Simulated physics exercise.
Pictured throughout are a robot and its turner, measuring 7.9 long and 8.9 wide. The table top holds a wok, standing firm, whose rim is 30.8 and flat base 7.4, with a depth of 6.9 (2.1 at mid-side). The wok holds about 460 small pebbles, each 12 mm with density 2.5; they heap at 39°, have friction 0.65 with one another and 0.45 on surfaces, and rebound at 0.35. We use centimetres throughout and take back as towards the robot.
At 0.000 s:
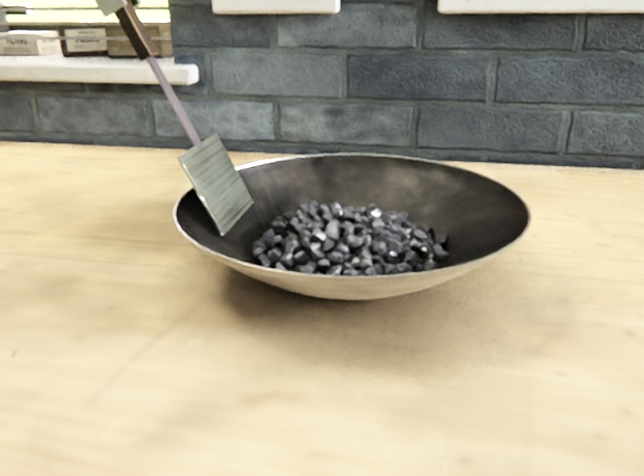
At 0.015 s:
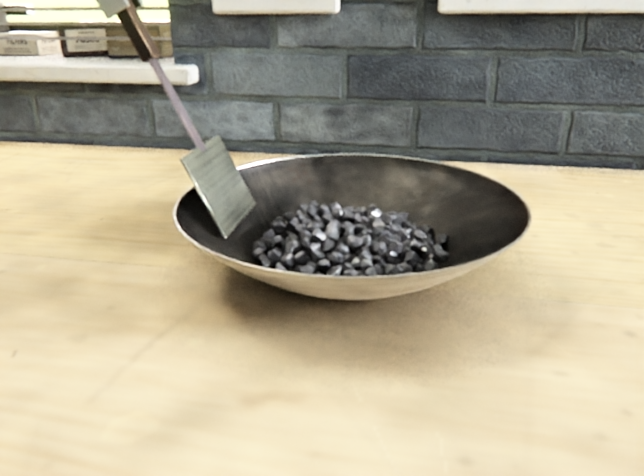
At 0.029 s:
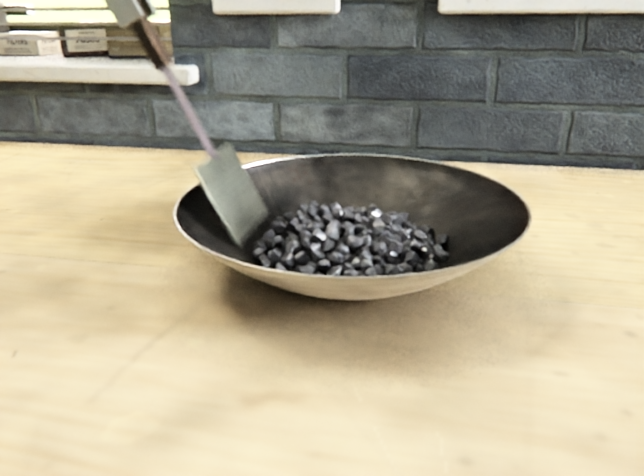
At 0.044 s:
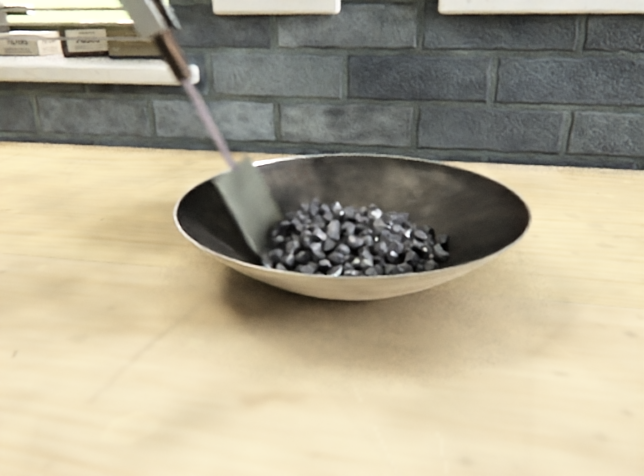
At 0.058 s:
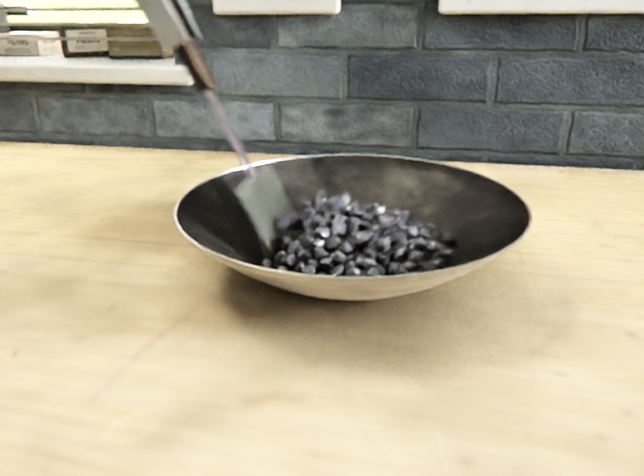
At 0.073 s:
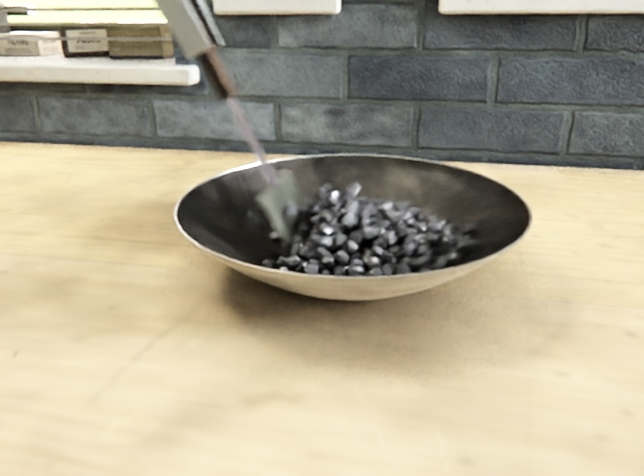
The clip opens on a dark-lined wok of small black pebbles on a pale wooden table, a robot's turner resting still inside its left side. The turner then slides down and rightward into the heap, pushing the pebbles slightly right and bunching them higher while the wok stays put.
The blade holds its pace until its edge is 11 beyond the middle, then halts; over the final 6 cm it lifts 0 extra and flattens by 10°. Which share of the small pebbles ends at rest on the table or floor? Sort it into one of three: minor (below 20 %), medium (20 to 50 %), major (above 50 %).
Major, above 50 %.
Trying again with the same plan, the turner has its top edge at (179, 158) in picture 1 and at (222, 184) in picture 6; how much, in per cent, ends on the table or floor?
Some 40 percent ends up on the table or floor.
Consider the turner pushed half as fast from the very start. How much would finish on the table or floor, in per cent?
45 per cent, roughly.
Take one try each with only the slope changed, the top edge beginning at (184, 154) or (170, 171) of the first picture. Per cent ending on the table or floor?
About 65 and 55 per cent.
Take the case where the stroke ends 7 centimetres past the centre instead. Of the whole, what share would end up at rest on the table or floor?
I'd expect close to 35 per cent then.
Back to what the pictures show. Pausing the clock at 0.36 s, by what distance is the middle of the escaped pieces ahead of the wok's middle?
It's close to 28 cm ahead of the centre.
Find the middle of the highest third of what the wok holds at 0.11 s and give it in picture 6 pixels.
It sits at about (407, 217).
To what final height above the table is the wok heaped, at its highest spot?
About 7.0 centimetres.
After 0.11 s, sloping 64°, highest piece 11 above the table; 457 in the wok.
After 0.14 s, sloping 62°, highest piece 15 above the table; 450 in the wok, 7 on the blade or in flight.
After 0.36 s, sloping 54°, highest piece 14 above the table; 168 in the wok, 46 on the table or floor, 243 on the blade or in flight.
After 1.41 s, sloping 54°, highest piece 8 above the table; 289 on the table or floor, 168 in the wok.
In the end, 289 on the table or floor, 168 in the wok. That is 63 % on the table or floor.
